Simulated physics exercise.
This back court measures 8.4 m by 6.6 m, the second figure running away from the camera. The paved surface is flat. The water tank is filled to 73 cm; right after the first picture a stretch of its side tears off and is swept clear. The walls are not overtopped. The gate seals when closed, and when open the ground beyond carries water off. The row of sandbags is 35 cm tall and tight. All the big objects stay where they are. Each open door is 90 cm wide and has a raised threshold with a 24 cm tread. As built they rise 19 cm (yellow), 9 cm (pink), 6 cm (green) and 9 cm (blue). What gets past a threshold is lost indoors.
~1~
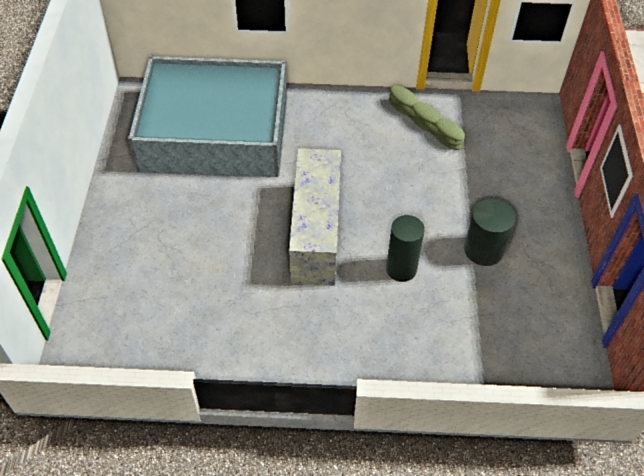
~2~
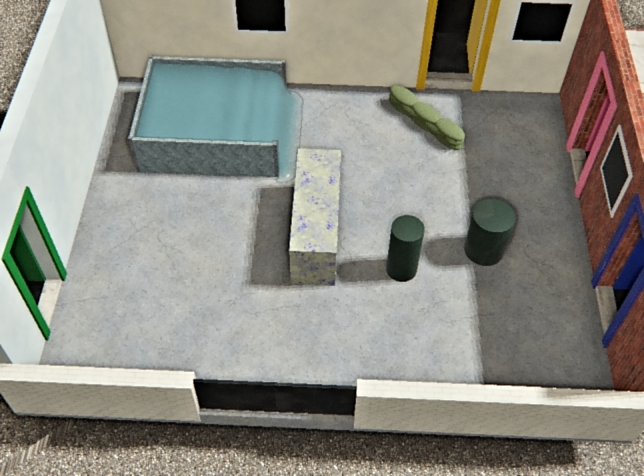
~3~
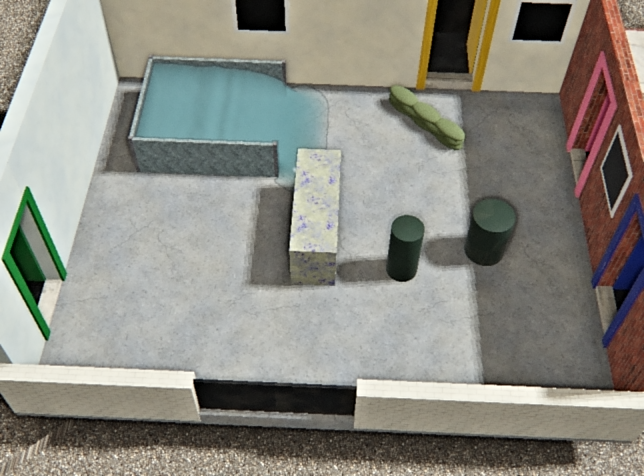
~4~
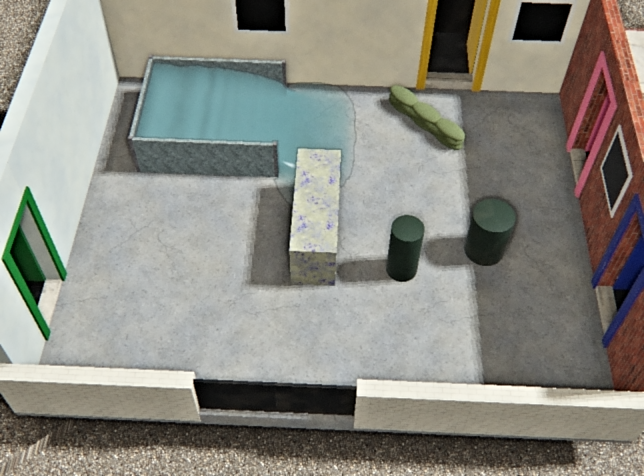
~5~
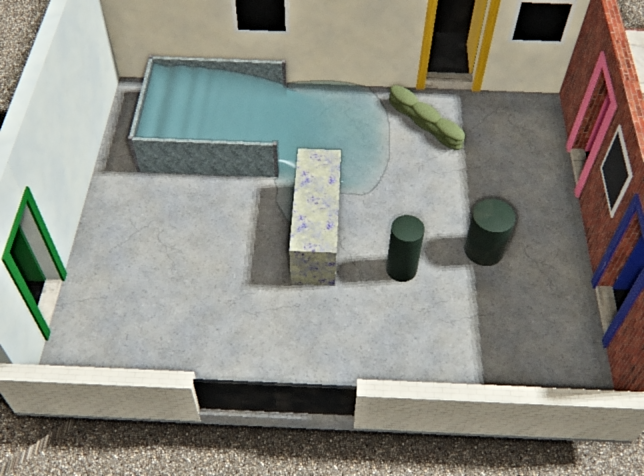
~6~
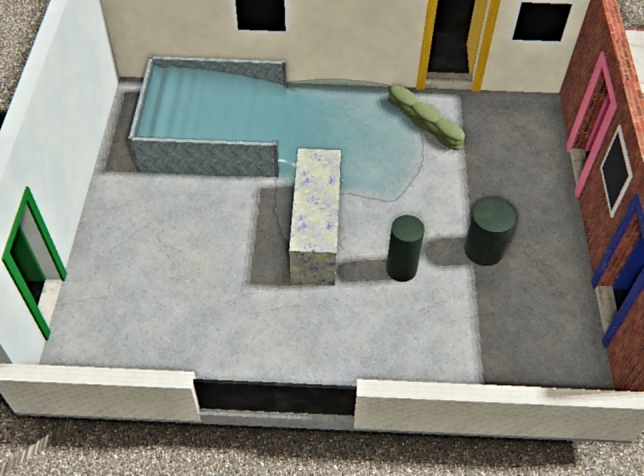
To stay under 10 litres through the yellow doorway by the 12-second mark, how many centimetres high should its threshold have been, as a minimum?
Some 9.5 cm above the ground.
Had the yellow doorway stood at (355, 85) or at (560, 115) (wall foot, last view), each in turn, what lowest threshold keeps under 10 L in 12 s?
About 27 and 12.5 cm.
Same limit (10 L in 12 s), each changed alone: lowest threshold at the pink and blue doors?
Roughly 22 cm at pink and 12.0 cm at blue.
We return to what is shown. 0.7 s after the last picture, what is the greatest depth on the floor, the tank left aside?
Up to some 41 cm.
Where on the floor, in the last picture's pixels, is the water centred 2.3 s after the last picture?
At about (381, 164).
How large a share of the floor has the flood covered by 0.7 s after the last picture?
About 25 per cent.
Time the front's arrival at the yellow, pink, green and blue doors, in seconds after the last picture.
Arrival: Yellow 0.3 s, pink 0.7 s, green 6.5 s, blue 1.6 s.
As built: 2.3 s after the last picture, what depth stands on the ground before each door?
Depths in cm: Yellow 6, pink 24, green 0, blue 14.
Then, 0.7 s after the last picture water covers 25 % of the floor, deepest (41 cm) near (393, 90); 7 cm at the yellow door, 0 litres in over its 19 cm threshold.
Then, 2.3 s after the last picture water covers 45 % of the floor, deepest (38 cm) near (579, 234); 6 cm at the yellow door, 0 litres in over its 19 cm threshold.
Then, 11.3 s after the last picture water covers 95 % of the floor, deepest (11 cm) near (432, 119); 7 cm at the yellow door, 0 litres in over its 19 cm threshold.
At the yellow door as built, the water peaked near 14 cm, 5.9 s after the last picture.
Run again over the same 12 s with other heights there, 27 litres in over 7.5 cm, 6 litres over 10.5 cm. The limit of 10 litres is kept from about 9.5 cm up.
